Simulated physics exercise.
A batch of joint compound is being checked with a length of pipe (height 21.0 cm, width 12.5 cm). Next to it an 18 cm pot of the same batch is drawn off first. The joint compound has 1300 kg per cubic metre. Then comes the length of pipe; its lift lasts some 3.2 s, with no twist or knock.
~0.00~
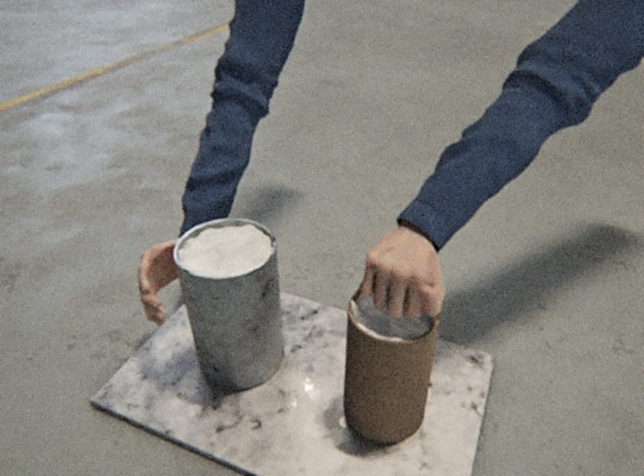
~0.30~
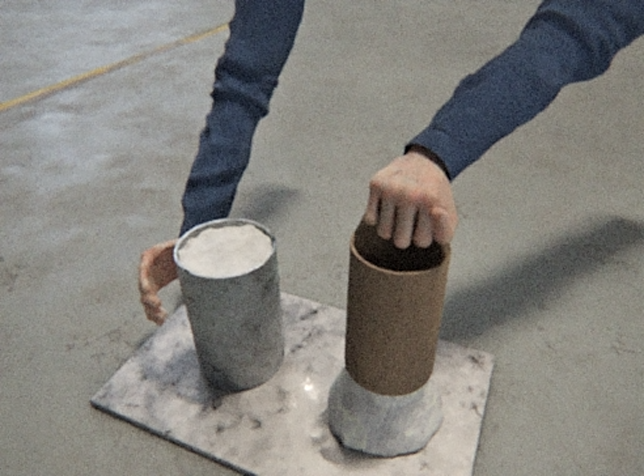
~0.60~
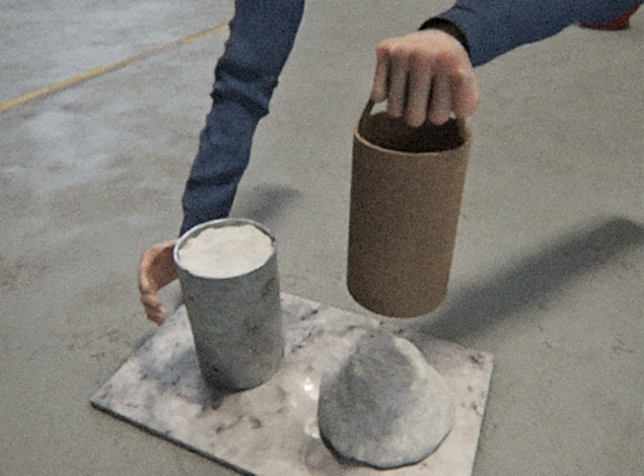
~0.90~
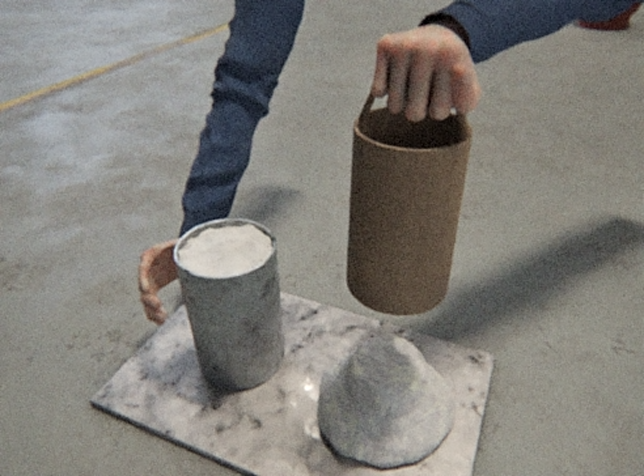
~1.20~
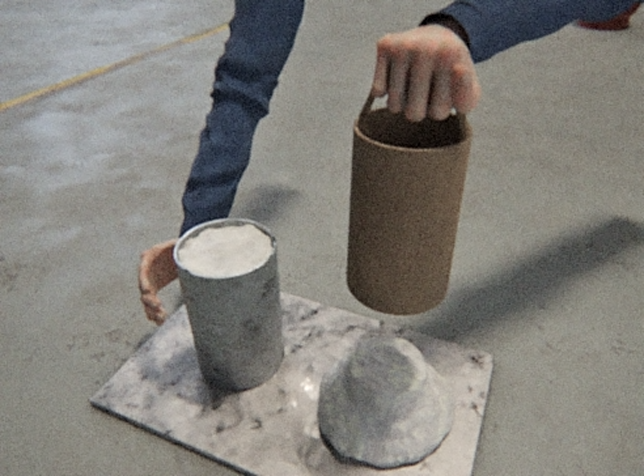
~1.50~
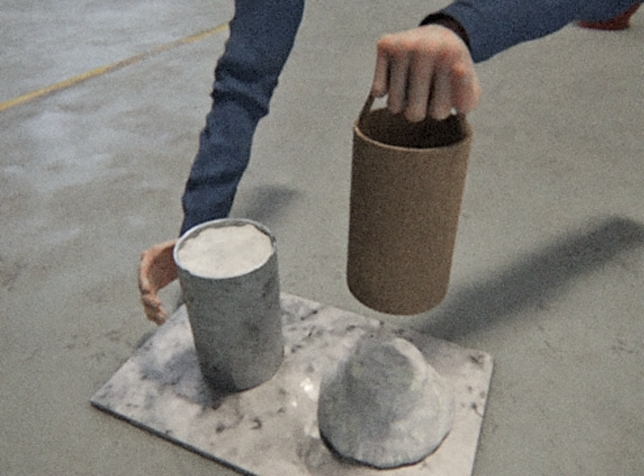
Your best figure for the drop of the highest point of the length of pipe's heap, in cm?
About 9 cm.
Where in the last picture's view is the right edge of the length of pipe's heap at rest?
Around (319, 356).
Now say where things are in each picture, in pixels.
In the first picture, middle of the pot's mouth at (393, 311), still down; middle of the length of pipe's top at (226, 248), not yet moved.
In the second picture, middle of the pot's mouth at (400, 245), raised 9.7 cm; middle of the length of pipe's top at (226, 248), not yet moved.
In the third picture, middle of the pot's mouth at (411, 133), raised 23 cm; the pot's heap 9.4 cm high and 19 cm wide, top at (388, 364); middle of the length of pipe's top at (226, 248), not yet moved.
In the fourth picture, middle of the pot's mouth at (412, 129), raised 23 cm; the pot's heap 9.4 cm high and 19 cm wide, top at (388, 364); middle of the length of pipe's top at (226, 248), not yet moved.
In the fifth picture, middle of the pot's mouth at (412, 129), raised 23 cm; the pot's heap 9.4 cm high and 19 cm wide, top at (388, 364); middle of the length of pipe's top at (226, 248), not yet moved.
In the sixth picture, middle of the pot's mouth at (412, 129), raised 23 cm; the pot's heap 9.4 cm high and 19 cm wide, top at (388, 364); middle of the length of pipe's top at (226, 248), not yet moved.
After 2.3 s, the length of pipe is up 4.9 cm; the joint compound has come down 3.4 cm to 18 cm and is 19 cm wide.
After 3.1 s, the length of pipe is up 13 cm; the joint compound has come down 8.9 cm to 12 cm and is 24 cm wide.
After 3.9 s, the length of pipe is up 21 cm; the joint compound has come down 9.0 cm to 12 cm and is 24 cm wide.
After 4.9 s, the length of pipe is clear; the joint compound has come down 9.1 cm to 12 cm and is 24 cm wide.
After 5.3 s, at rest, the length of pipe is clear; the joint compound has come down 9.1 cm to 12 cm and is 24 cm wide.
